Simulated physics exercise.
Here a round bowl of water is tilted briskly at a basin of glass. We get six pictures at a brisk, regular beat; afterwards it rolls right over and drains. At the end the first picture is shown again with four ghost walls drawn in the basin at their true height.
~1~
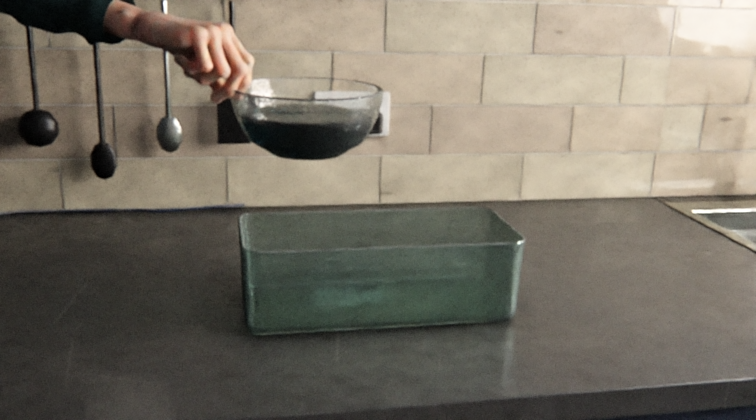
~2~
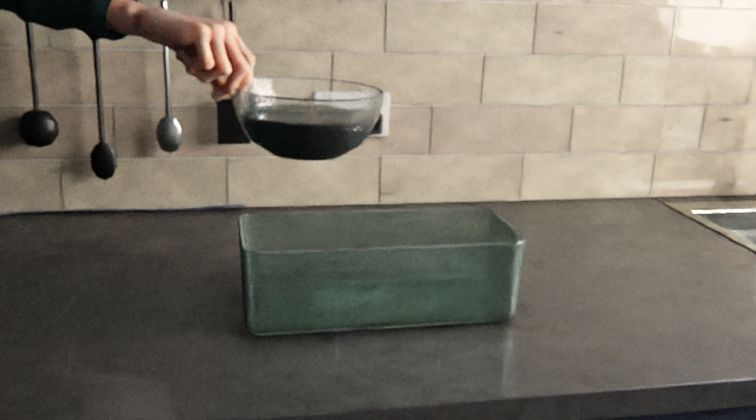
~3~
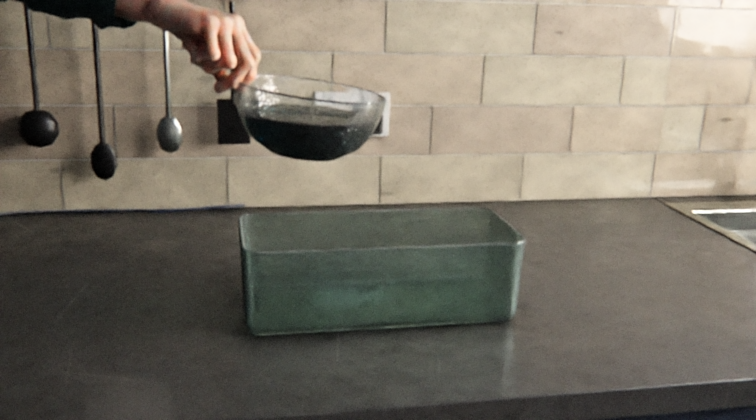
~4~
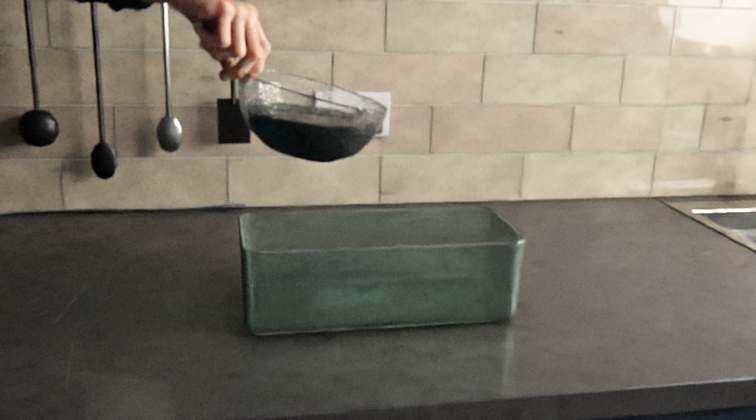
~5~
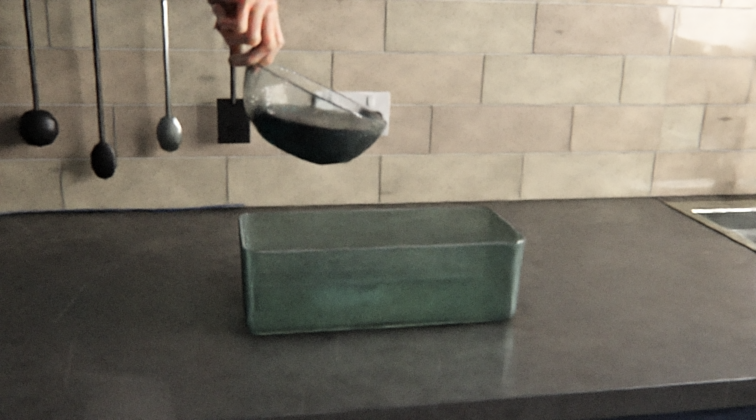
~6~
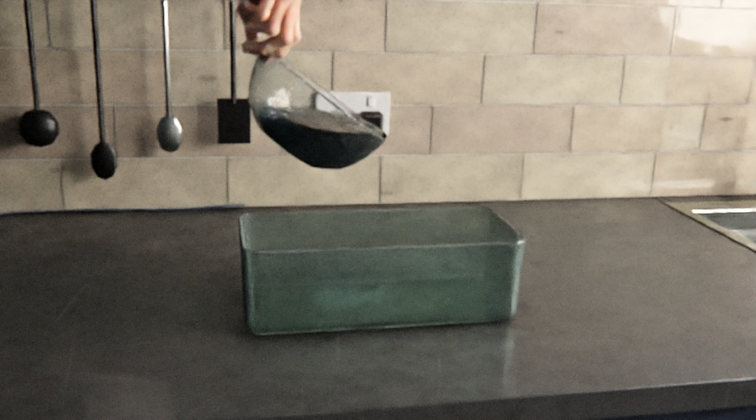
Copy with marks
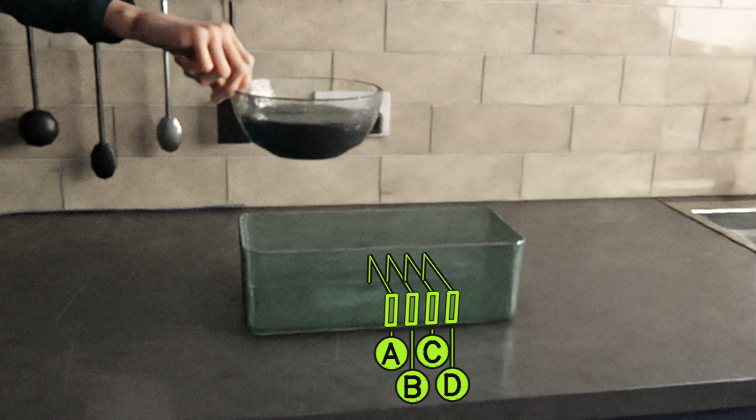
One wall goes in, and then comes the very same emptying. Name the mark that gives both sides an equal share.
Take B.
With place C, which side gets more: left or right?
The left side.
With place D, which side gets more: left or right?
The left one.
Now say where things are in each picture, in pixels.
Upright, lip at (379, 87); basin from (246, 332) to (514, 317); nothing has left yet.
Upright, lip at (380, 90); nothing has left yet.
Tipped about 7°, lip at (382, 96); nothing has left yet.
Tipped about 14°, lip at (384, 106); nothing has left yet.
Tipped about 25°, lip at (384, 120); nothing has left yet.
Tipped about 36°, lip at (382, 135); water is over the lip, down to (382, 135).
On the marked copy, A at (391, 331); B at (412, 330); C at (432, 329); D at (452, 328).
With A, about 31 % ends left of the wall and 66 % right of it; 3 % is lost outside.
With B, about 50 % ends left of the wall and 46 % right of it; 4 % is lost outside.
With C, about 71 % ends left of the wall and 21 % right of it; 8 % is lost outside.
With D, about 80 % ends left of the wall and 14 % right of it; 6 % is lost outside.
